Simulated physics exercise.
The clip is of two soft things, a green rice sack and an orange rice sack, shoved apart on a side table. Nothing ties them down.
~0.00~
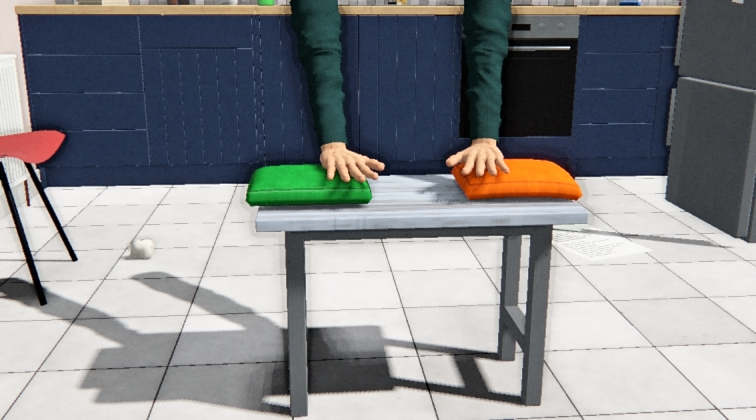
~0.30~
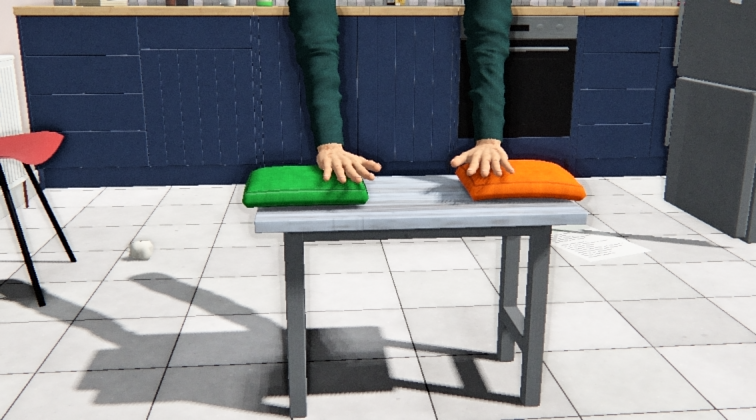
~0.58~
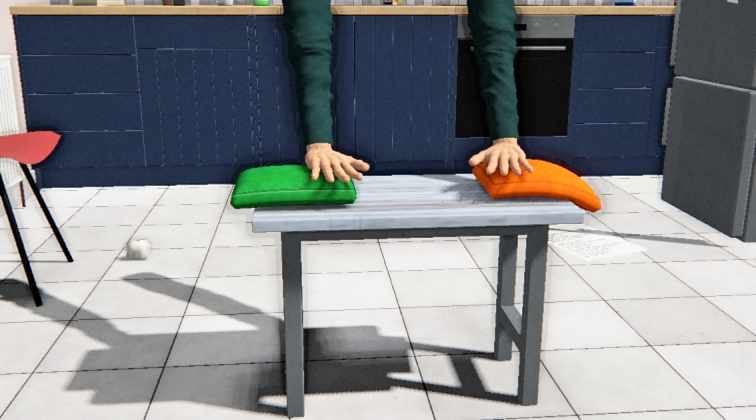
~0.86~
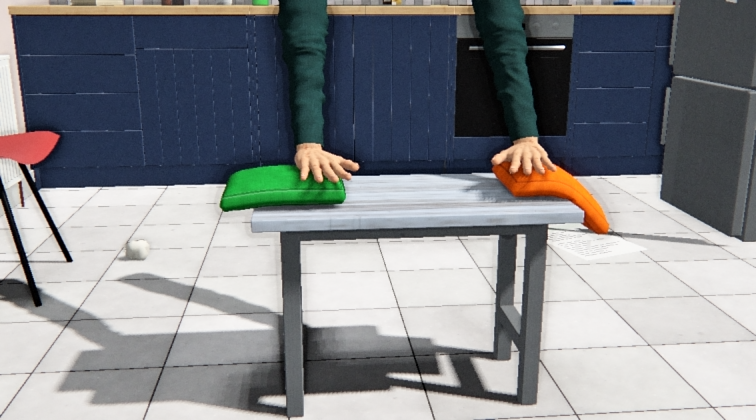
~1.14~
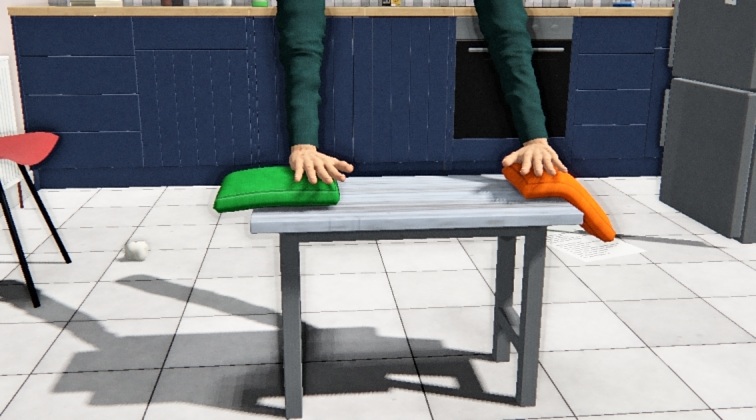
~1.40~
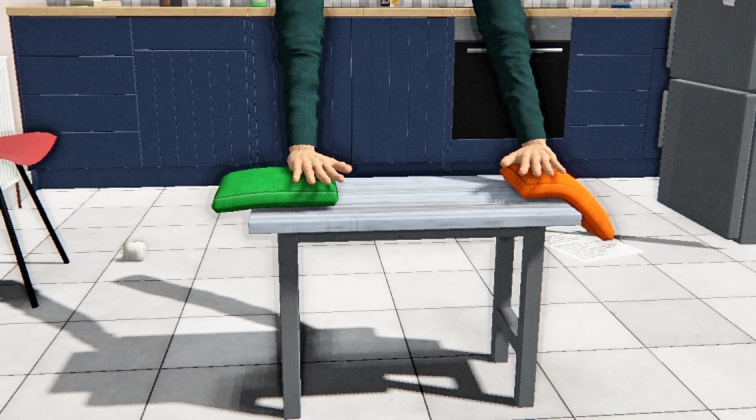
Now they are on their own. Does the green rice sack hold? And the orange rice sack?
As it turns out, the green rice sack holds its place and the orange rice sack slumps off the end.
After 1.66 s, green rice sack lying still; orange rice sack tipping outwards near (566, 210).
After 1.90 s, green rice sack lying still; orange rice sack on the floor near (573, 361).
After 2.14 s, green rice sack lying still; orange rice sack on the floor near (586, 366).
At rest, green rice sack lying still; orange rice sack on the floor near (585, 366). The green rice sack stays up there and the orange rice sack tips over and falls.
